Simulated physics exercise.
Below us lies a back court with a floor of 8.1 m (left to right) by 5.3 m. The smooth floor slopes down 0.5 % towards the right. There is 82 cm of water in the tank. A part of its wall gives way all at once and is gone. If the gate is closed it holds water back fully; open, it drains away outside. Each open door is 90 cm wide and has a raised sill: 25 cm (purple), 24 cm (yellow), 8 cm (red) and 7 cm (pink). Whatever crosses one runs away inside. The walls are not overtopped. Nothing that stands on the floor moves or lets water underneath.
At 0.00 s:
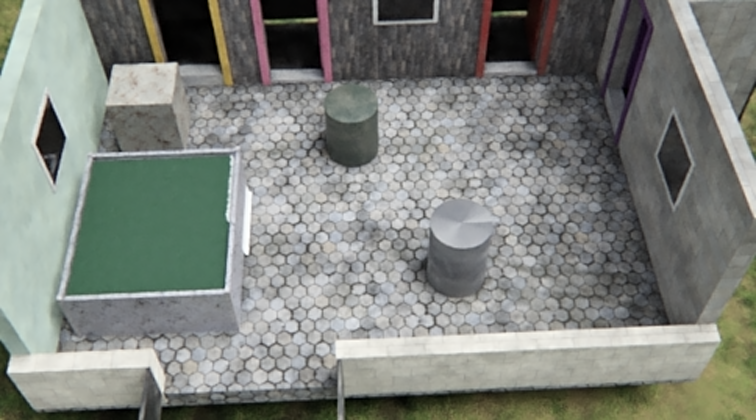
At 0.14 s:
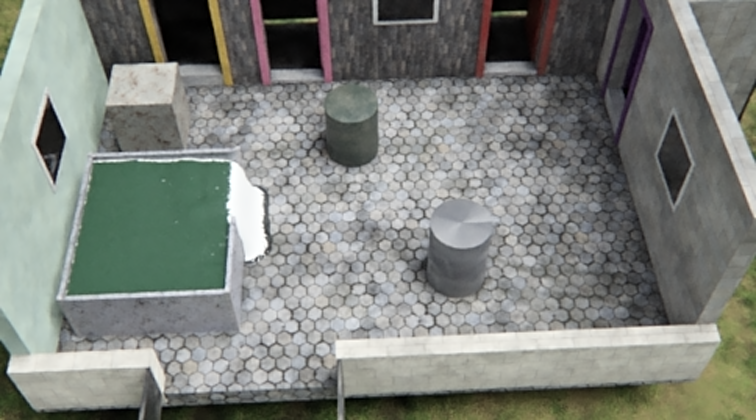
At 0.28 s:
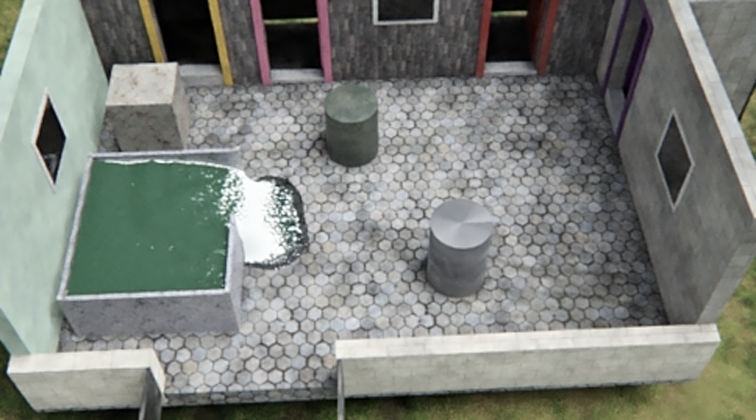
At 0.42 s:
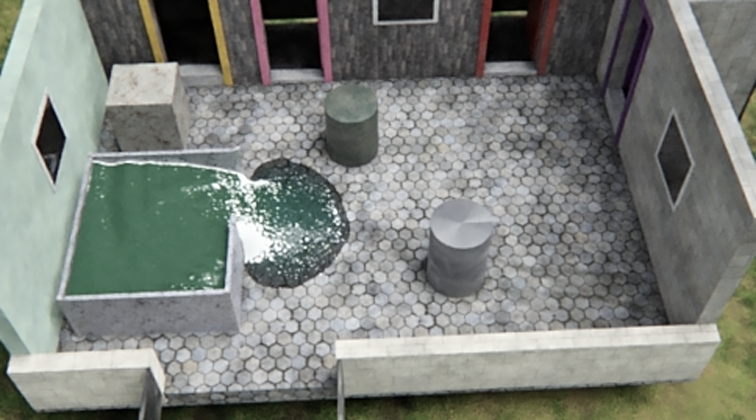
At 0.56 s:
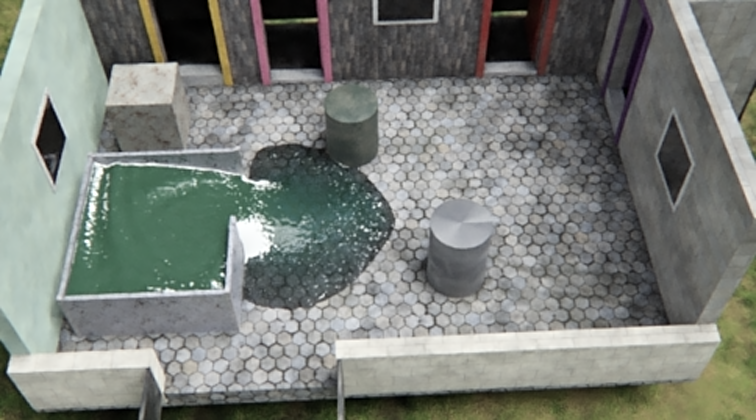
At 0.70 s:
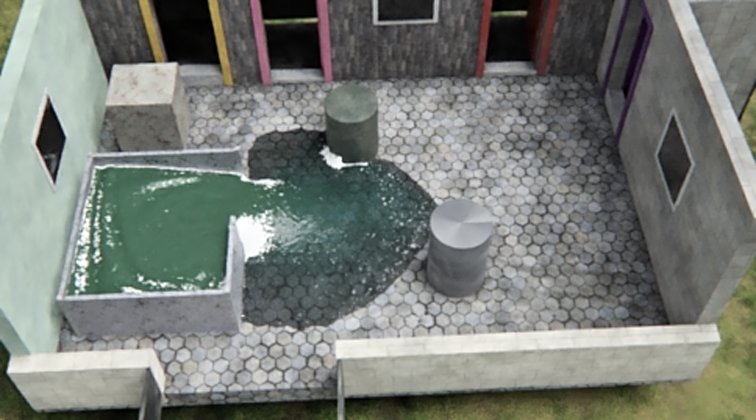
Green water bursts from the right side of a raised stone tank, foaming white at first, then spreading in a widening dark fan until it laps the green cylinder and reaches the grey one, while the camera stays still. The walled courtyard is seen from above, paved in grey hexagonal tiles. A pale block stands behind the tank, with yellow, pink and red doorways along the back wall.
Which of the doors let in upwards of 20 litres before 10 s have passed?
Within that time: At the purple door it keeps below the limit; at the yellow door it stays under the limit; at the red door it exceeds the limit; at the pink door it passes the limit.
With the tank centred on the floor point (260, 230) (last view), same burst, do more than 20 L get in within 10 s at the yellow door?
Against that limit: Yellow not over.
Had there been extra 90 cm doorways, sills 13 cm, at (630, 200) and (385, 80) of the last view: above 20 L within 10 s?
In turn: Over, not over.
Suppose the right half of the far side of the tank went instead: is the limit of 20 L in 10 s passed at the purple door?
Then: Purple below.
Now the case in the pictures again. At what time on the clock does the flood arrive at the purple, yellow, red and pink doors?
Purple 1.8 s, yellow 2.8 s, red 2.4 s, pink 1.6 s.
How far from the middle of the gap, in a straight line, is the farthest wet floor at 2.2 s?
Some 6.2 m out.
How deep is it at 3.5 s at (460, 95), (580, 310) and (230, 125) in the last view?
Roughly 3, 7 and 0 cm, in turn.
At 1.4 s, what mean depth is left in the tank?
Some 56 cm.
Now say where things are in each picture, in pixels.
In the first picture, still water, 82 cm deep, in the tank at (156, 223).
In the second picture, water pours out at (239, 208) and has run 0.7 m, to (252, 188); typically 10 cm deep outside, 82 cm at the tank's back.
In the third picture, water pours out at (239, 211) and has run 1.0 m, to (295, 252); typically 14 cm deep outside, 82 cm at the tank's back.
In the fourth picture, the front is at (342, 239), 1.5 m from the gap at (240, 212); 2.4 m2 of floor is under water; 81 cm left at the back of the tank.
In the fifth picture, the front is at (387, 228), 2.1 m from the gap at (240, 212); 4.3 m2 of floor is under water; 75 cm left at the back of the tank.
In the sixth picture, water pours out at (239, 212) and has run 2.8 m, to (431, 206); typically 6 cm deep outside, 68 cm at the tank's back.
After 1.4 s water covers 40 % of the floor and is deepest (46 cm) near (332, 167); purple door not reached, yellow door not reached, red door not reached, pink door not reached.
After 2.2 s water covers 60 % of the floor and is deepest (40 cm) near (624, 193); purple door 24 cm at the sill, 0 L in, yellow door not reached, red door not reached, pink door 4 cm at the sill, 25 L in.
After 3.5 s water covers 70 % of the floor and is deepest (34 cm) near (670, 354); purple door 18 cm at the sill, 0 L in, yellow door 2 cm at the sill, 0 L in, red door 14 cm at the sill, 1 L in, pink door 11 cm at the sill, 82 L in.
After 6.0 s water covers 85 % of the floor and is deepest (24 cm) near (524, 178); purple door 15 cm at the sill, 0 L in, yellow door 2 cm at the sill, 0 L in, red door 11 cm at the sill, 42 L in, pink door 8 cm at the sill, 107 L in.
After 10.0 s water covers 95 % of the floor and is deepest (17 cm) near (632, 222); purple door 13 cm at the sill, 0 L in, yellow door 9 cm at the sill, 0 L in, red door 12 cm at the sill, 96 L in, pink door 7 cm at the sill, 122 L in.
